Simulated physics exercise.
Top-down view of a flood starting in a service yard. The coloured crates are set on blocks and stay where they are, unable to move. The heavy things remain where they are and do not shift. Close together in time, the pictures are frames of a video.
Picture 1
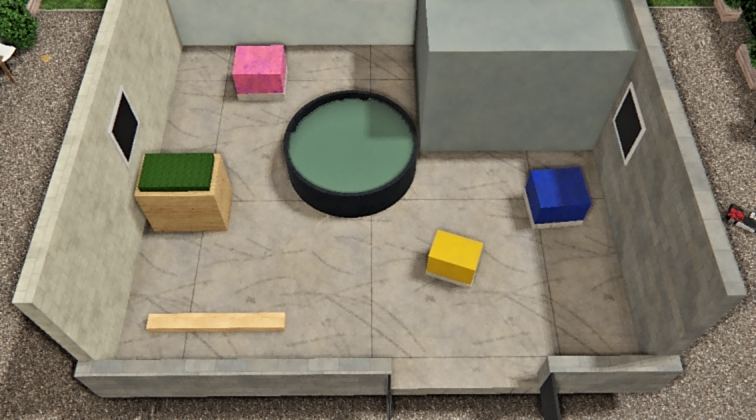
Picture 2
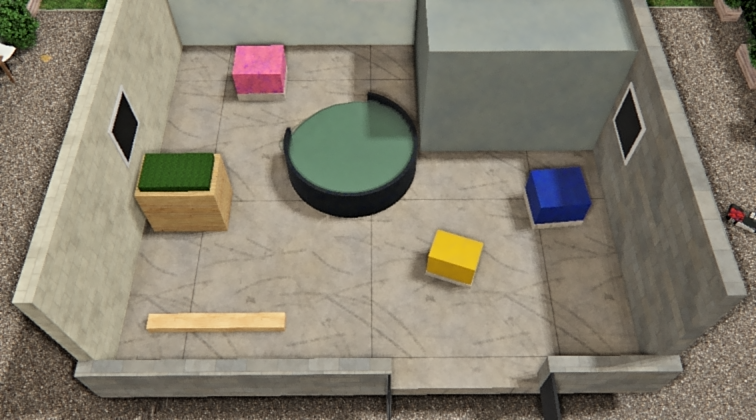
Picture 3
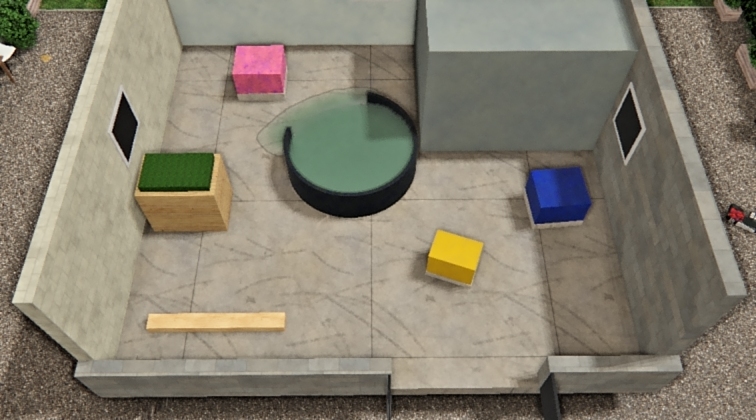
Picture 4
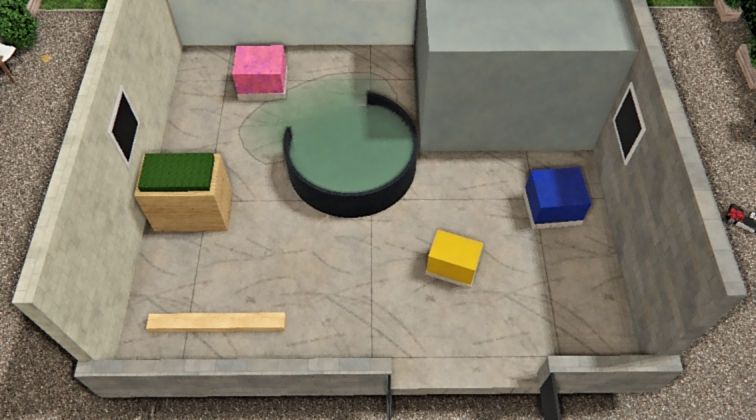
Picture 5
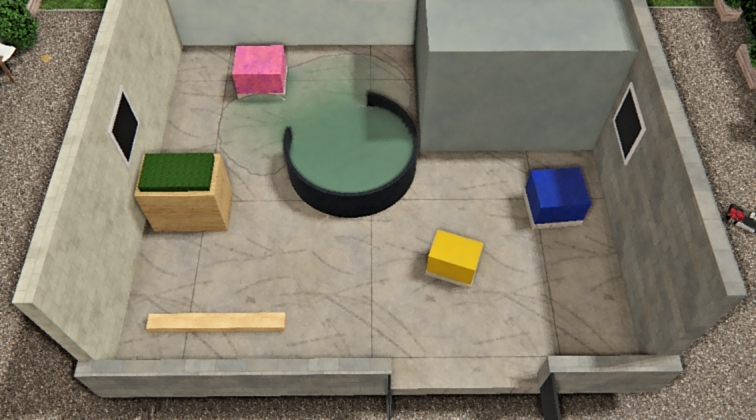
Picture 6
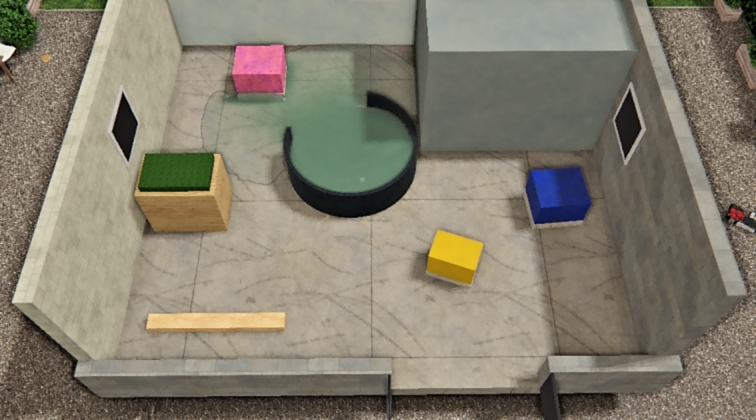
A round dark-walled pool of green water sits in a walled concrete yard, seen from high above by a still camera. A pink box stands behind it, a green-topped wooden box left, a plank front left, yellow and blue boxes right, and a grey block back right. The pool's far side opens, and water spreads thinly across the floor toward the back wall, around the pink box.
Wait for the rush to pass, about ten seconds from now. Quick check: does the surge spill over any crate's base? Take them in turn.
Result: Blue crate dry, yellow crate dry, pink crate wet.
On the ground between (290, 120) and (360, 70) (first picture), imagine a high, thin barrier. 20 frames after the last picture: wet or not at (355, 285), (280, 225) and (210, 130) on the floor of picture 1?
The first point comes out unwetted, the next unwetted, the last inundated.
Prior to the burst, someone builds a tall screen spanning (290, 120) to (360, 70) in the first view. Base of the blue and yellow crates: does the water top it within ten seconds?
First blue, which is left alone, then yellow, which is left alone.
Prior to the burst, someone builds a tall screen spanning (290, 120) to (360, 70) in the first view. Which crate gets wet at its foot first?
First is the one in pink.
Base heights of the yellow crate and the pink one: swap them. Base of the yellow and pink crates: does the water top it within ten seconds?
So yellow stays unflooded, and pink gets reached.
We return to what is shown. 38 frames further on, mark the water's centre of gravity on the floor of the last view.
The balance point is around (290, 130).
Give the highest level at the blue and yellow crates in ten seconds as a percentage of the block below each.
In order: 30% and 40%.
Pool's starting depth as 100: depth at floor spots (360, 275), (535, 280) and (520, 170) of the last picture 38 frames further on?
In order: 2, 2, 2 %.
A moment on, water covers 20 % of the floor; the blue crate not reached, the yellow crate not reached, the pink crate water round its plinth.
Next, water covers 25 % of the floor; the blue crate not reached, the yellow crate not reached, the pink crate water round its plinth.
Then, water covers 35 % of the floor; the blue crate not reached, the yellow crate not reached, the pink crate water round its plinth.
Later, water covers 50 % of the floor; the blue crate water round its plinth, the yellow crate water round its plinth, the pink crate water round its plinth.
In the end, water covers 75 % of the floor; the blue crate stayed above the water, the yellow crate stayed above the water, the pink crate was topped.
